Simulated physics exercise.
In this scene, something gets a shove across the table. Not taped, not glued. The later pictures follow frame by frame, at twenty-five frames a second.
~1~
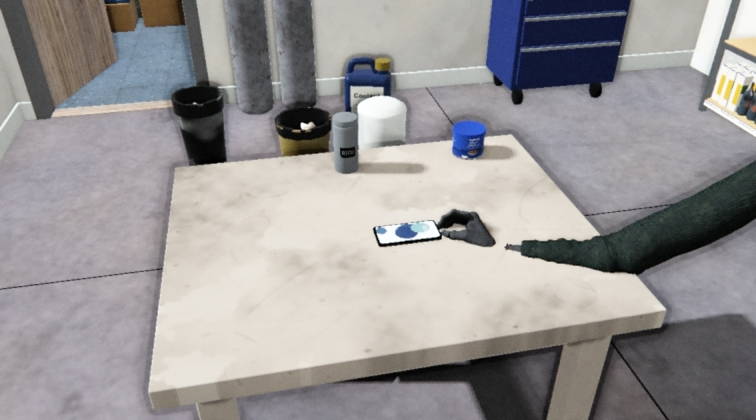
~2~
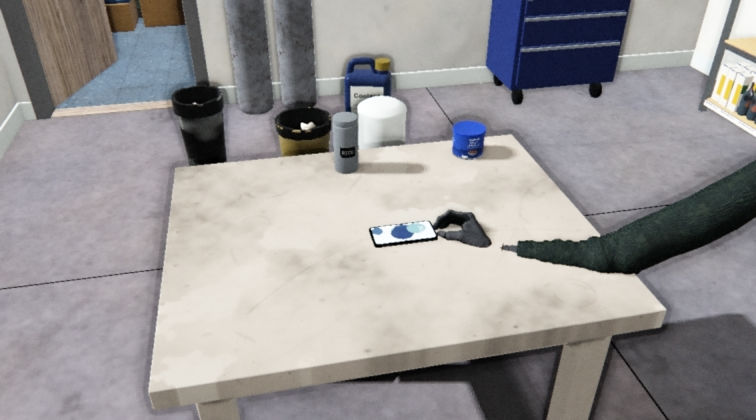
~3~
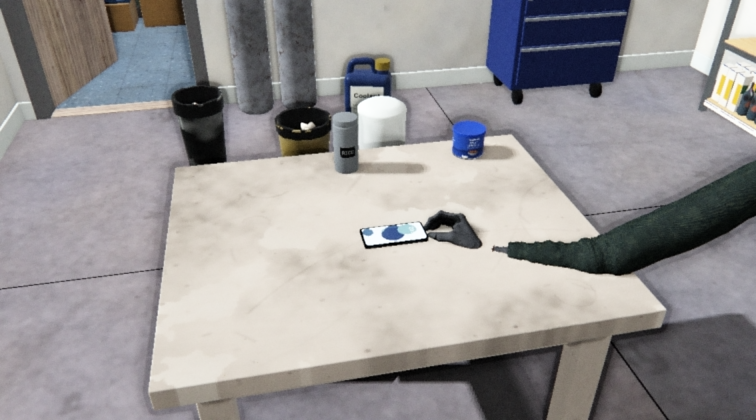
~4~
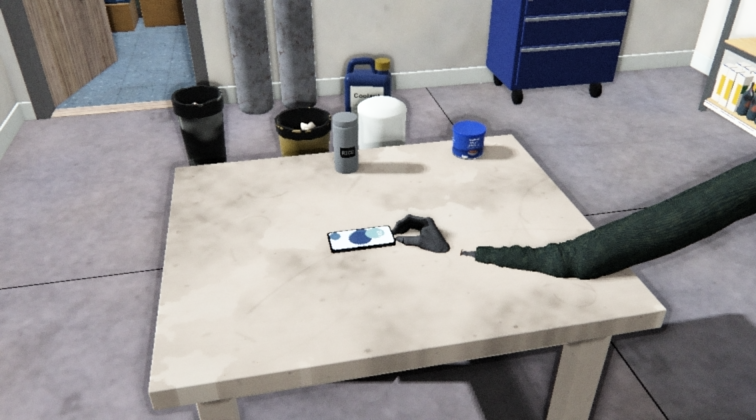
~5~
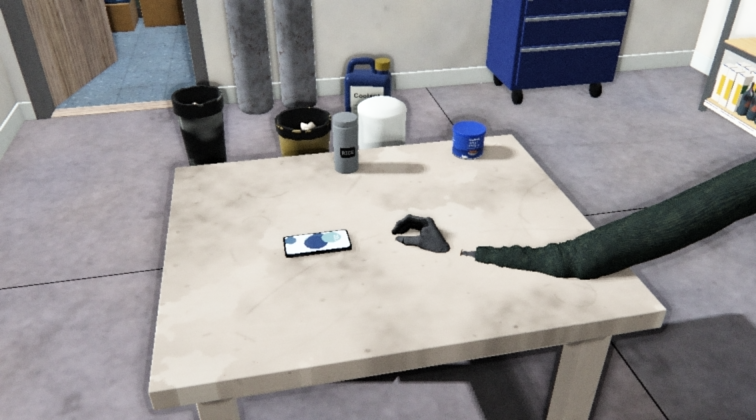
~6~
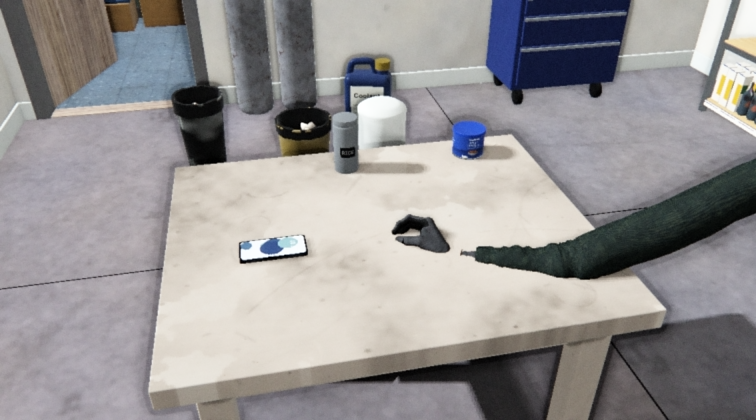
A workshop with a grey floor is seen from a fixed, raised view over a pale marbled table. A black phone with a lit white-and-blue screen lies mid-table by a black-gloved hand on a dark-sleeved arm at right, with a grey canister and blue tub behind. The hand pushes the phone left, then halts, and the phone slides on leftward away from it.
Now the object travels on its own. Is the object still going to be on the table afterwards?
No - overboard.
Then, 0.20 s later than the last frame, black phone now off the table.
Then, 0.40 s later than the last frame, things are still on the move.
When it is over, off the table, black phone.
